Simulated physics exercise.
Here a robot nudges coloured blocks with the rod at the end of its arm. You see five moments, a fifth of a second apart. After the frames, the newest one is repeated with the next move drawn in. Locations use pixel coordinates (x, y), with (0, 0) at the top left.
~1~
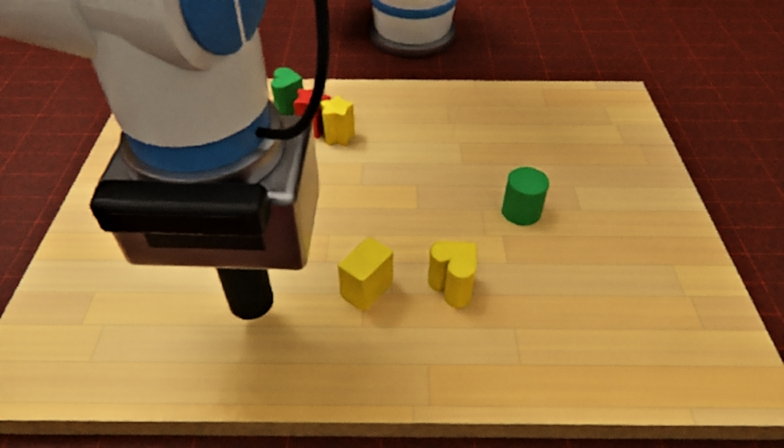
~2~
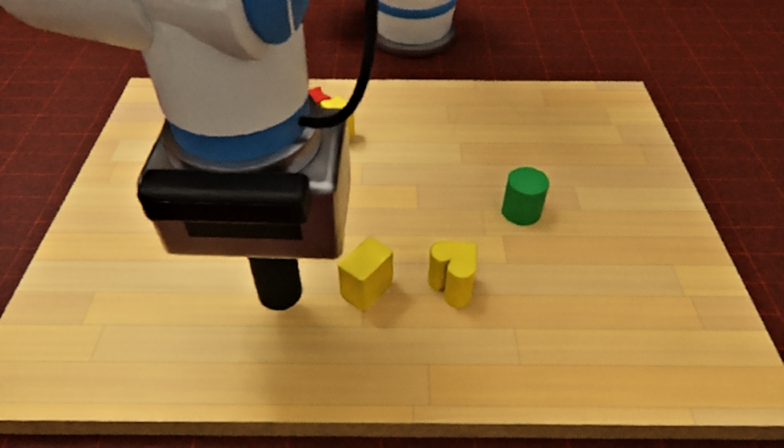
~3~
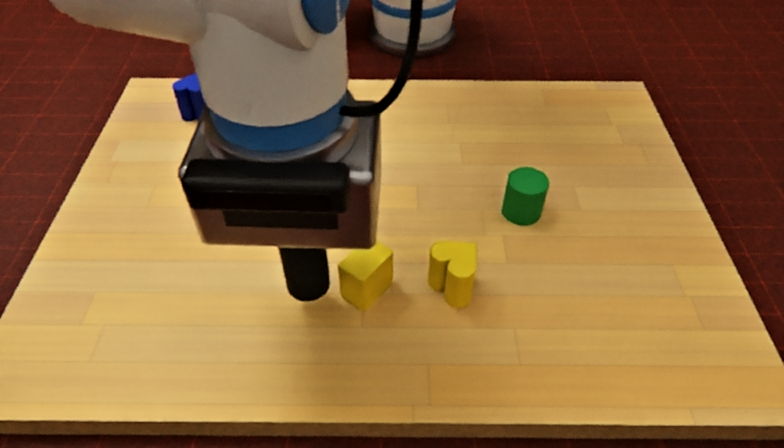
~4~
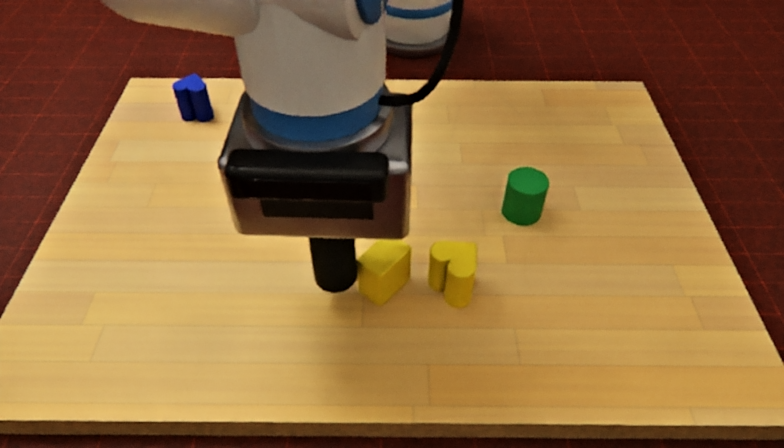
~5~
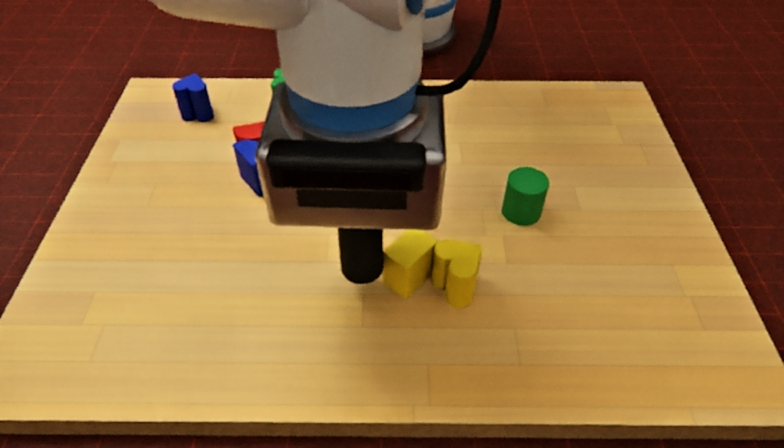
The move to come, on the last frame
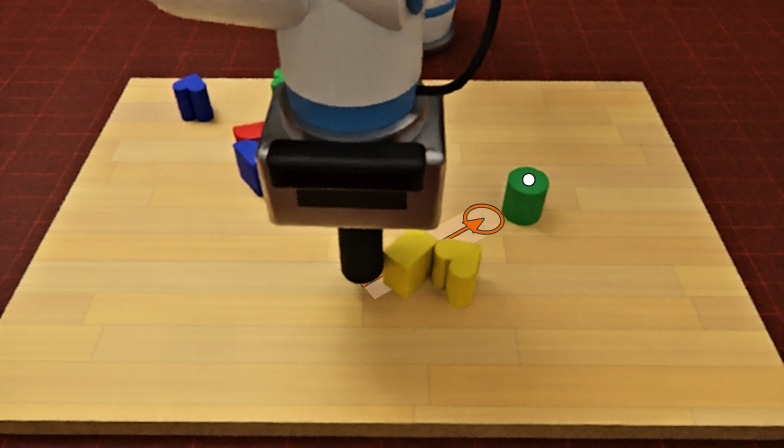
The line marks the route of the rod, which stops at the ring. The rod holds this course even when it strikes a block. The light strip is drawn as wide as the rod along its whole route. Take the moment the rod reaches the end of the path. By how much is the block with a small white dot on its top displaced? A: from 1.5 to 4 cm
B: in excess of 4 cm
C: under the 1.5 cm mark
Option C.
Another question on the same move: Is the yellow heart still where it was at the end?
No, I don't think so.
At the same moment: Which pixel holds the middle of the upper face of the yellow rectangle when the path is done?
That would be at about pixel (510, 217).
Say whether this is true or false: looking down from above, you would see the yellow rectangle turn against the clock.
Verdict: False.
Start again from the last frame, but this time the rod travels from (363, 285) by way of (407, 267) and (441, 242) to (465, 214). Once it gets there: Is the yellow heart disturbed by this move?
It moves.
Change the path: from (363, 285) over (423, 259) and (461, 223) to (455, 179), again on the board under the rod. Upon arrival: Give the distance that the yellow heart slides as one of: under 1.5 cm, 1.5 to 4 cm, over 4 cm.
Distance: Between 1.5 and 4 cm.
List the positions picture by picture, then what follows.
The first picture shows lower end of the rod at (252, 302), tops of blocks, yellow rectangle at (366, 258), yellow heart at (457, 256), green circular block at (529, 180).
The second picture shows rod at (281, 293), blocks as before.
The third picture shows rod at (309, 285), blocks as before.
The fourth picture shows rod at (336, 276), yellow rectangle at (384, 253).
The fifth picture shows rod at (362, 268), yellow rectangle at (411, 246), yellow heart at (460, 255), green circular block at (529, 180).
The drawn path runs from (363, 285) directly to (484, 219); the dot is on the green circular block.
On the path given first. One third of the way, rod at (407, 244); yellow rectangle at (455, 227), turned 15° clockwise; yellow heart at (478, 253), turned 65° clockwise.
Two thirds of the way, rod at (448, 221); yellow rectangle at (493, 220), turned 65° clockwise; yellow heart at (482, 252), turned 80° clockwise.
At the end, rod at (487, 201); yellow rectangle at (510, 217), turned 110° clockwise; yellow heart at (482, 252), turned 80° clockwise; green circular block not moved.
